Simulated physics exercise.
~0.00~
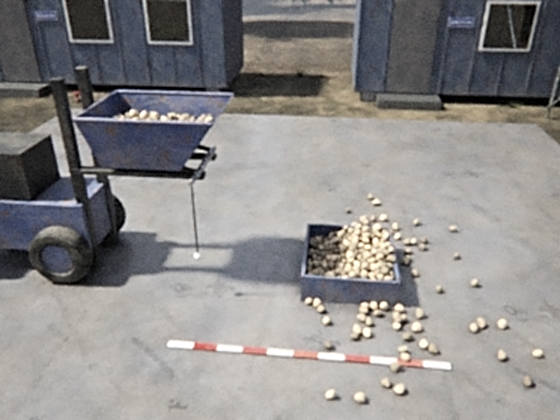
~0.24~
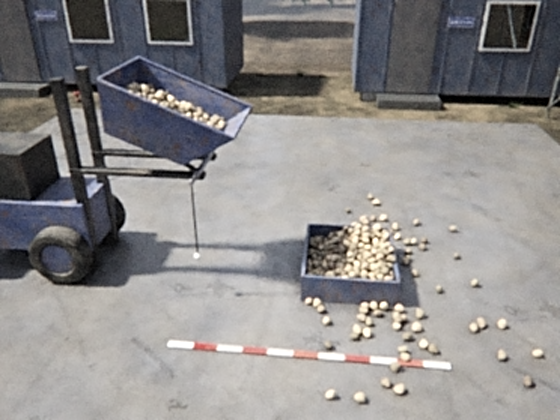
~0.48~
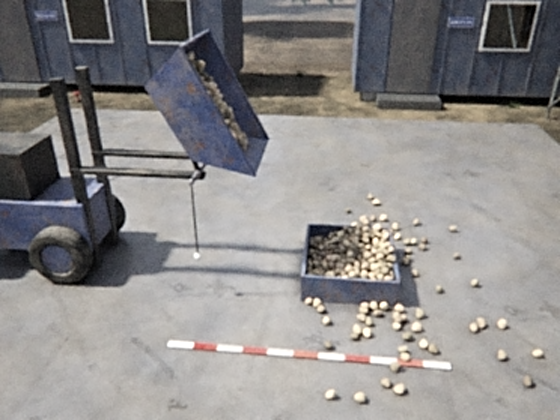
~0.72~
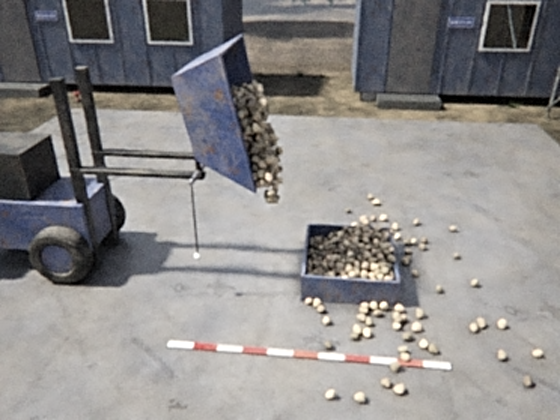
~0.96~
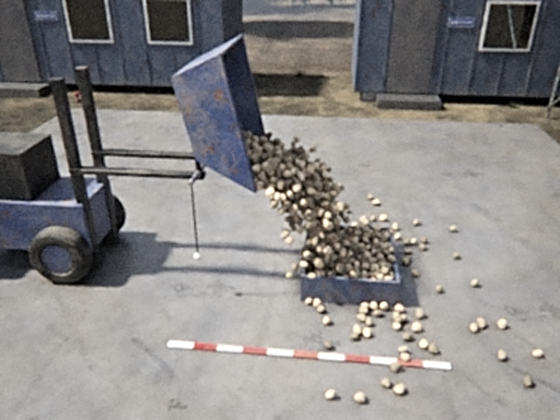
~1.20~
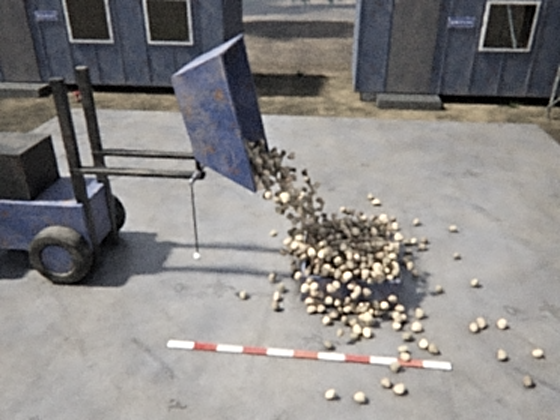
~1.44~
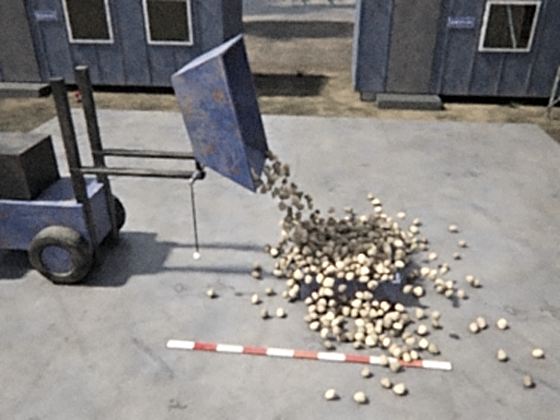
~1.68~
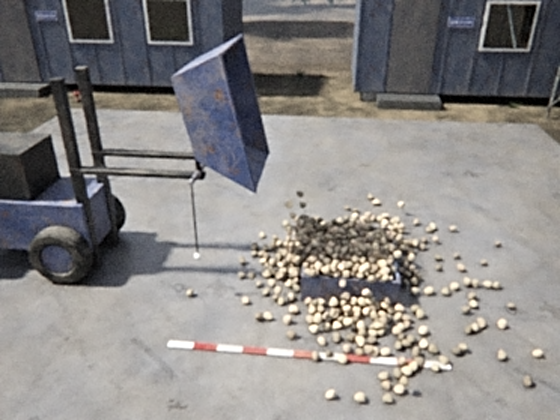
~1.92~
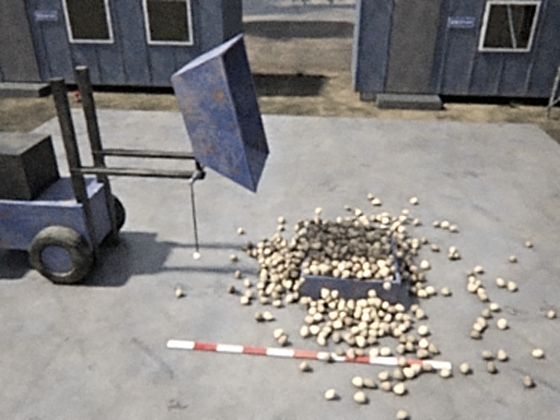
A rusty blue skip full of pale, roundish stones sits raised on the arms of a blue loader at left, seen from above on a grey concrete yard with blue cabins behind. To the right stands a low blue bin already heaped with stones, others scattered around it, and a red-and-white staff lies in front. The skip tips steeply to the right and then holds still as the stones slide out. They pour down over the bin, burying it from view and spilling around it. Finally the skip is empty, and the bin sits heaped amid widely strewn stones, some across the staff.
